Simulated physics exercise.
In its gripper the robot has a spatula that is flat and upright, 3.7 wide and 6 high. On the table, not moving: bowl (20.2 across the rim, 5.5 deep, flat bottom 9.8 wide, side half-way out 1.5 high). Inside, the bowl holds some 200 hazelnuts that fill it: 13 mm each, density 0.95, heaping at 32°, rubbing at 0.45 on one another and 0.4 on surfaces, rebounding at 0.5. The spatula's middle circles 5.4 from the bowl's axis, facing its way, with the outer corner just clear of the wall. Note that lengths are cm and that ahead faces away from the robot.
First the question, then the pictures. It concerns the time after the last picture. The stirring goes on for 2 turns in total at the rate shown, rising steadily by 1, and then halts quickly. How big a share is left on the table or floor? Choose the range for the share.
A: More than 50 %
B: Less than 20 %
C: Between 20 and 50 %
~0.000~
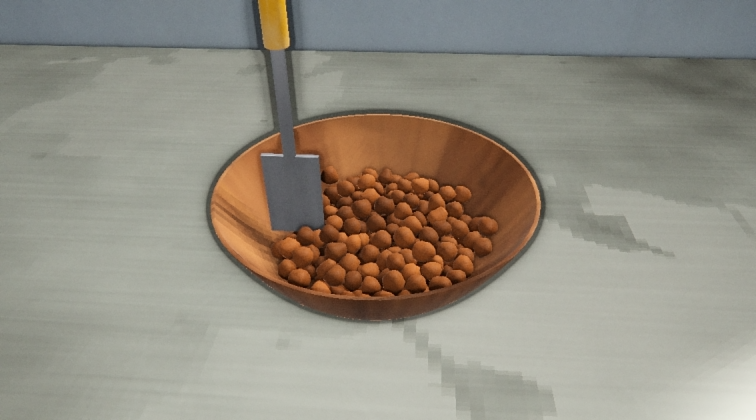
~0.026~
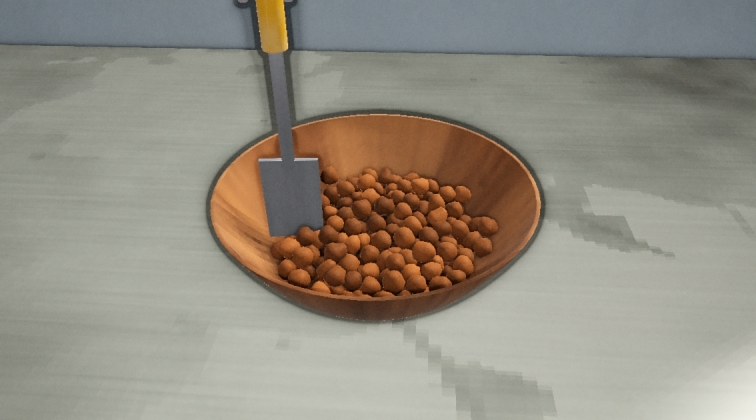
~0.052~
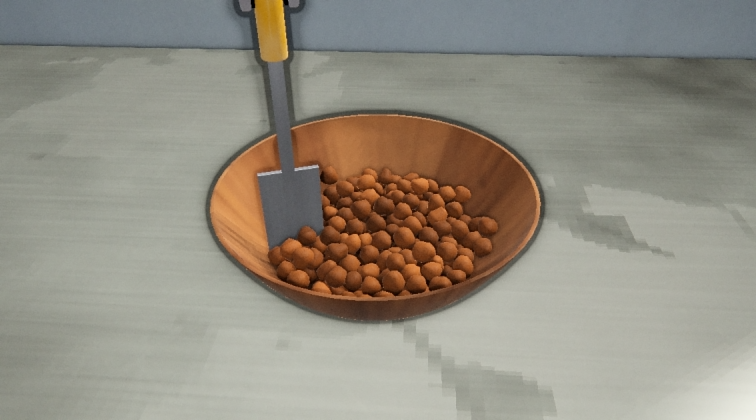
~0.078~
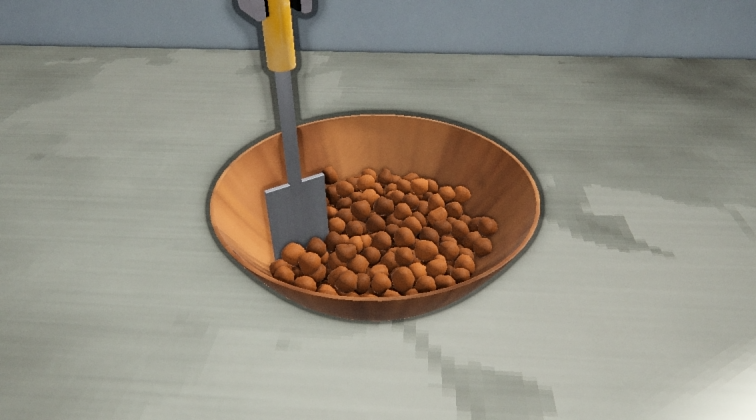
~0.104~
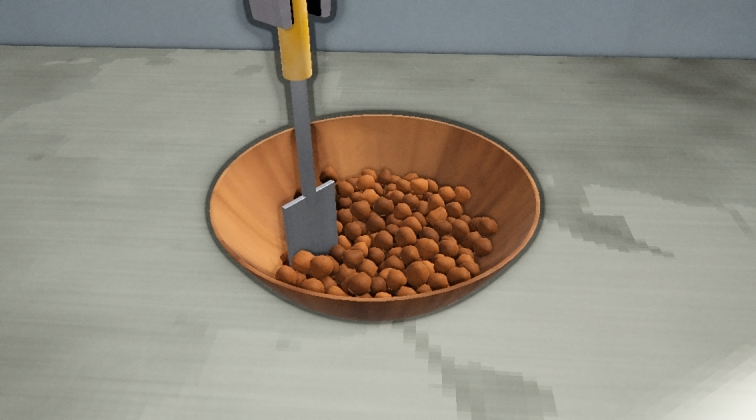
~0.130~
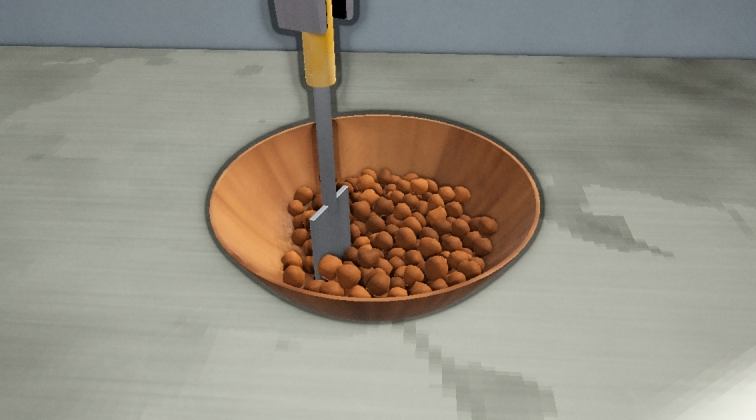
Less than 20 % (B).
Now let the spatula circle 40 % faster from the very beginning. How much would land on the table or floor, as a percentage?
Estimate: Near 30 in a hundred.
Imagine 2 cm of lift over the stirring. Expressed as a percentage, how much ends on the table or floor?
Near 10 in a hundred.
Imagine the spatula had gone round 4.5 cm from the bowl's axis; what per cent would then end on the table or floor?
Close to 10 in a hundred then.
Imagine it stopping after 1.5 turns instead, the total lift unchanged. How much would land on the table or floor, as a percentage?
It would be around 10 per cent.
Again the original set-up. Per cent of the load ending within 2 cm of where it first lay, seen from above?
That comes to some 15 per cent.
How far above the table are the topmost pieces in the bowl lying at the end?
Roughly 4.5 centimetres.
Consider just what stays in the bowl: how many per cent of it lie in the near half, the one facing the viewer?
It comes to near 55 percent.
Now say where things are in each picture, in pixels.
In the first frame, spatula neck at (287, 134), 0° round; upper third of the load around (386, 226), from x 280 to 490, top at y 175; 199 in the bowl.
In the second frame, spatula neck at (286, 138), 5° round; upper third of the load around (386, 226), from x 280 to 490, top at y 175.
In the third frame, spatula neck at (286, 148), 20° round; upper third of the load around (385, 230), from x 275 to 490, top at y 175.
In the fourth frame, spatula neck at (292, 160), 35° round; upper third of the load around (379, 243), from x 280 to 490, top at y 175.
In the fifth frame, spatula neck at (307, 171), 51° round; upper third of the load around (386, 250), from x 285 to 490, top at y 175.
In the sixth frame, spatula neck at (328, 179), 67° round; upper third of the load around (397, 252), from x 290 to 490, top at y 175; 199 in the bowl.
By 0.55 s, 323° round, highest piece 9 above the table; 185 in the bowl, 12 on the table or floor, 2 in flight or on the tool.
By 0.97 s, 220° round, highest piece 7 above the table; 177 in the bowl, 21 on the table or floor, 1 in flight or on the tool.
By 1.38 s, 0° round, highest piece 4 above the table; 172 in the bowl, 27 on the table or floor.
By 2.08 s, 0° round, highest piece 4 above the table; 172 in the bowl, 27 on the table or floor.
Final count, 172 in the bowl, 27 on the table or floor. That is 14 % on the table or floor.
